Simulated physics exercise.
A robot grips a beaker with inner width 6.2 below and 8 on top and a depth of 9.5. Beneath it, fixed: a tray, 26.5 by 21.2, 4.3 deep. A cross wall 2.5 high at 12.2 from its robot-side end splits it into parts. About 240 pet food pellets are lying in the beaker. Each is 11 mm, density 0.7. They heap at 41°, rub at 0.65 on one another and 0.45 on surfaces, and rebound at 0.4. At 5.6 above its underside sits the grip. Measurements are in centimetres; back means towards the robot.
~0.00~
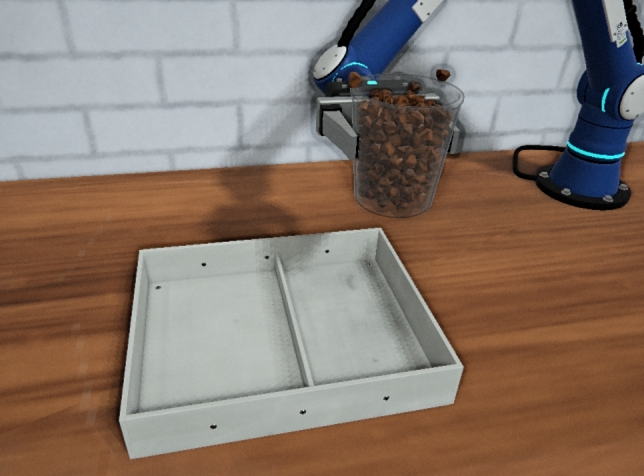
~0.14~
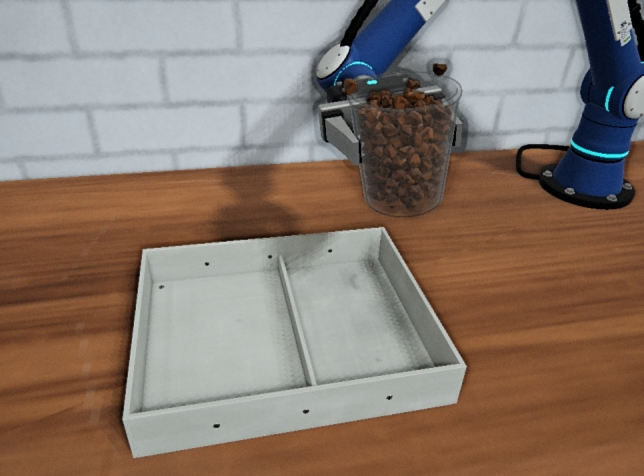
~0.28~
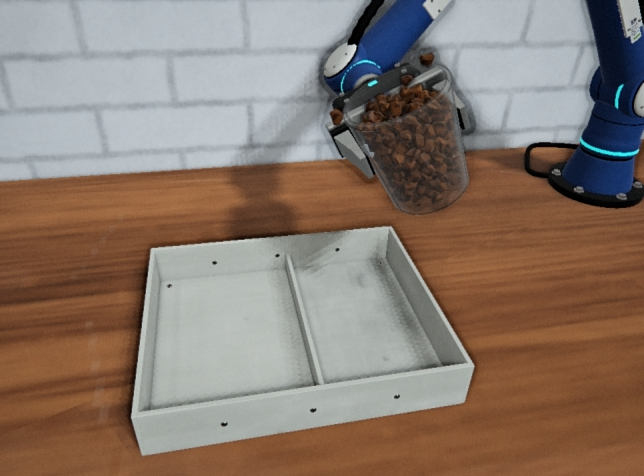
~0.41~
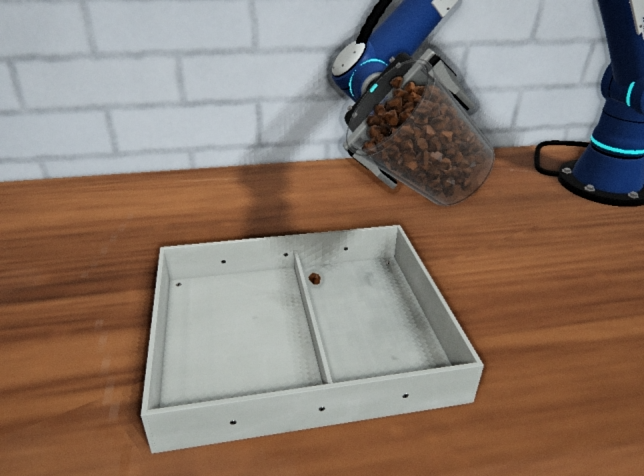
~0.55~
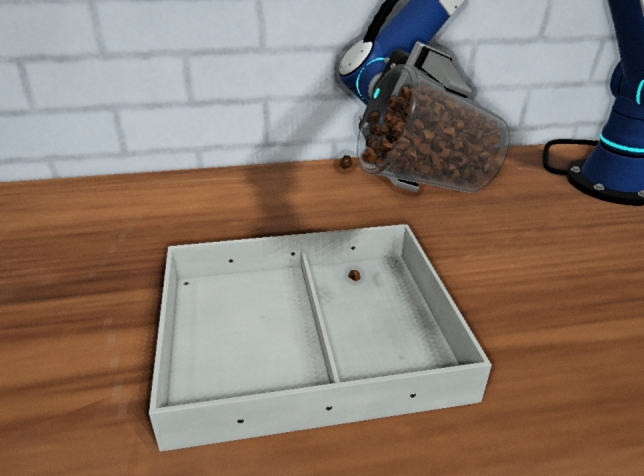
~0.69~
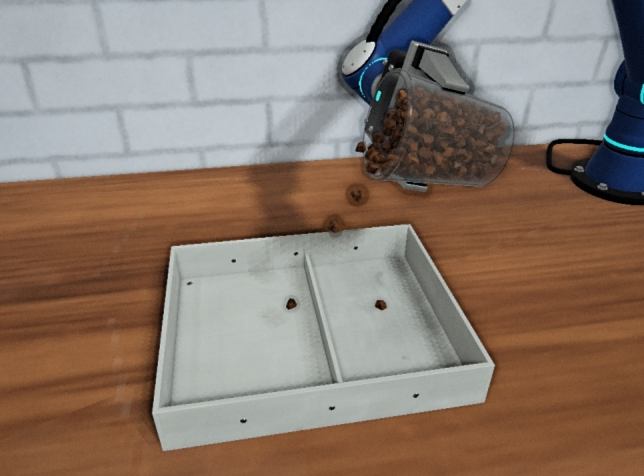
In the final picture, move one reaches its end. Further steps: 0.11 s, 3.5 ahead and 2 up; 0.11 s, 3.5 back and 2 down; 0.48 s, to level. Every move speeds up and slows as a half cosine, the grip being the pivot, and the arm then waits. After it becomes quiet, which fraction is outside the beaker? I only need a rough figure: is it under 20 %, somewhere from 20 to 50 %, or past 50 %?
Roughly, it is past 50 %.
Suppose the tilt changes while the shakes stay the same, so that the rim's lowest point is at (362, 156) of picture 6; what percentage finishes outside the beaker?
Result: Approximately 35 %.
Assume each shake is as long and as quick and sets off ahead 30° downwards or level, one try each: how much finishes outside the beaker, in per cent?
25 and 45 %.
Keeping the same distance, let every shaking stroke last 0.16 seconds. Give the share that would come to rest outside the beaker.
I'd expect some 25 per cent.
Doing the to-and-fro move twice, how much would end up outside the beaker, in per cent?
That would give close to 75 percent.
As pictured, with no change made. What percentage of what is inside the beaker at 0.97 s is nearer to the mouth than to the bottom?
Mouth half: Close to 80 per cent.
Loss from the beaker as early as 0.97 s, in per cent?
By then near 60 % is out.
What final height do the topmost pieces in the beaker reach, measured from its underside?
Around 6.5 cm above the underside.
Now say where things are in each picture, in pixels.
The first picture shows beaker middle at (399, 149), level; upper third of the load around (403, 117), from x 355 to 445, top at y 75; 243 in the beaker.
The second picture shows beaker middle at (403, 148), tilted 7° forward; upper third of the load around (406, 117), from x 350 to 445, top at y 70.
The third picture shows beaker middle at (414, 146), tilted 26° forward; upper third of the load around (413, 116), from x 335 to 455, top at y 60; 242 in the beaker, 1 in flight or on a rim.
The fourth picture shows beaker middle at (426, 142), tilted 49° forward; upper third of the load around (421, 116), from x 315 to 480, top at y 80; 242 in the beaker, 1 in the robot-side part.
The fifth picture shows beaker middle at (436, 138), tilted 68° forward; upper third of the load around (431, 118), from x 345 to 495, top at y 95; 241 in the beaker, 1 in the robot-side part, 1 in flight or on a rim.
The sixth picture shows beaker middle at (439, 137), tilted 75° forward; upper third of the load around (439, 117), from x 290 to 500, top at y 95; 239 in the beaker, 1 in the robot-side part, 1 in the far-side part, 2 in flight or on a rim.
By 0.97 s, tilted 72° forward, highest piece 21 above the table; 102 in the beaker, 25 in the far-side part, 1 in the robot-side part, 115 in flight or on a rim.
By 1.25 s, tilted 15° forward, highest piece 22 above the table; 124 in the far-side part, 95 in the beaker, 24 in the robot-side part.
By 1.59 s, level, highest piece 21 above the table; 124 in the far-side part, 95 in the beaker, 24 in the robot-side part.
By 2.64 s, level, highest piece 21 above the table; 124 in the far-side part, 95 in the beaker, 24 in the robot-side part.
Final count, 124 in the far-side part, 95 in the beaker, 24 in the robot-side part. That is 61 % outside the beaker.
